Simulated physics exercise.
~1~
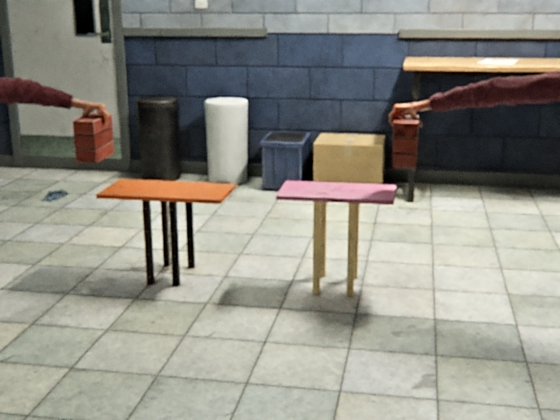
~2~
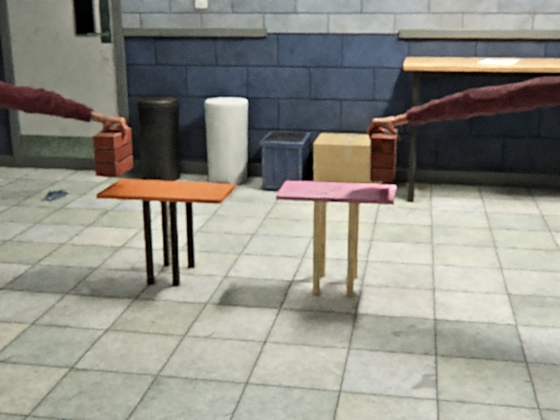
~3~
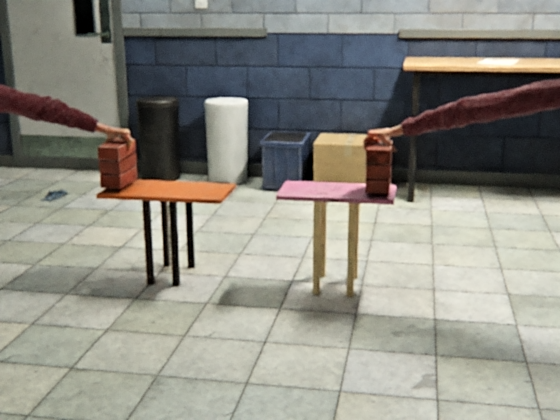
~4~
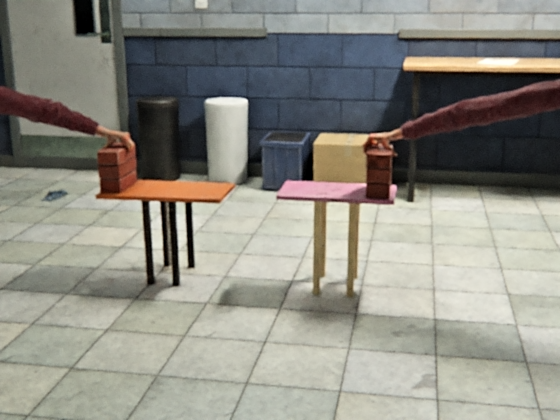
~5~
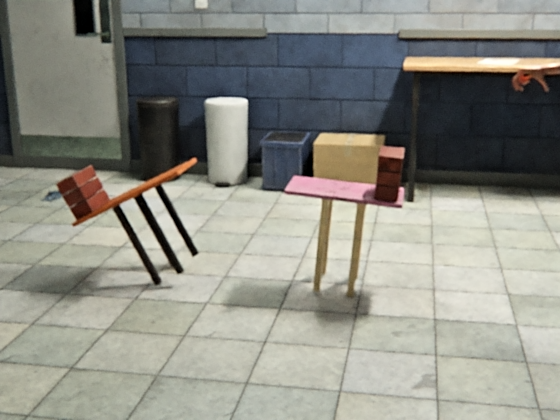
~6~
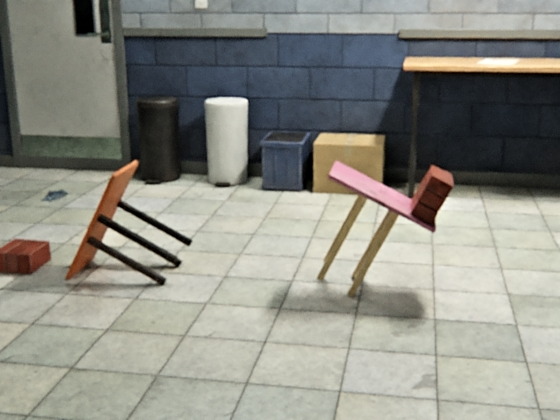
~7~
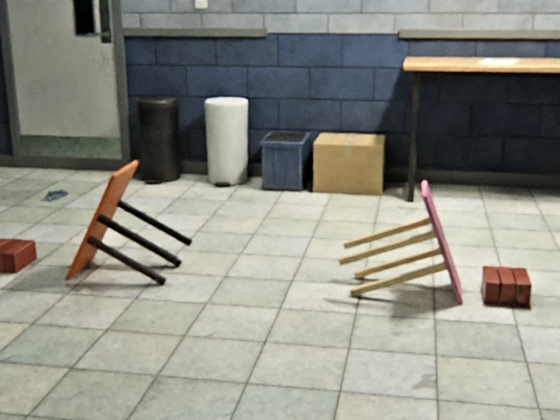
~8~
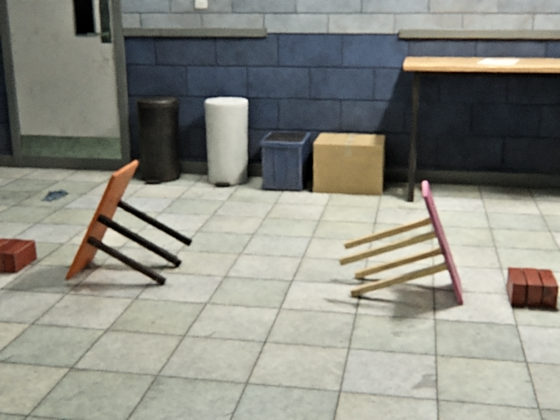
To begin with, an orange-topped stand with dark legs and a pink-topped small table with pale legs stand on a tiled floor while two hands carry in red bricks from either side. The hands lower the bricks onto the outer ends of the tops, then let go and draw back. The orange stand tips to the left first, and the pink table begins leaning right. The left bricks drop to the floor as the orange stand goes over, and the pink table follows, spilling its bricks to the right. Both end toppled, legs pointing inward, with the bricks lying beyond them.
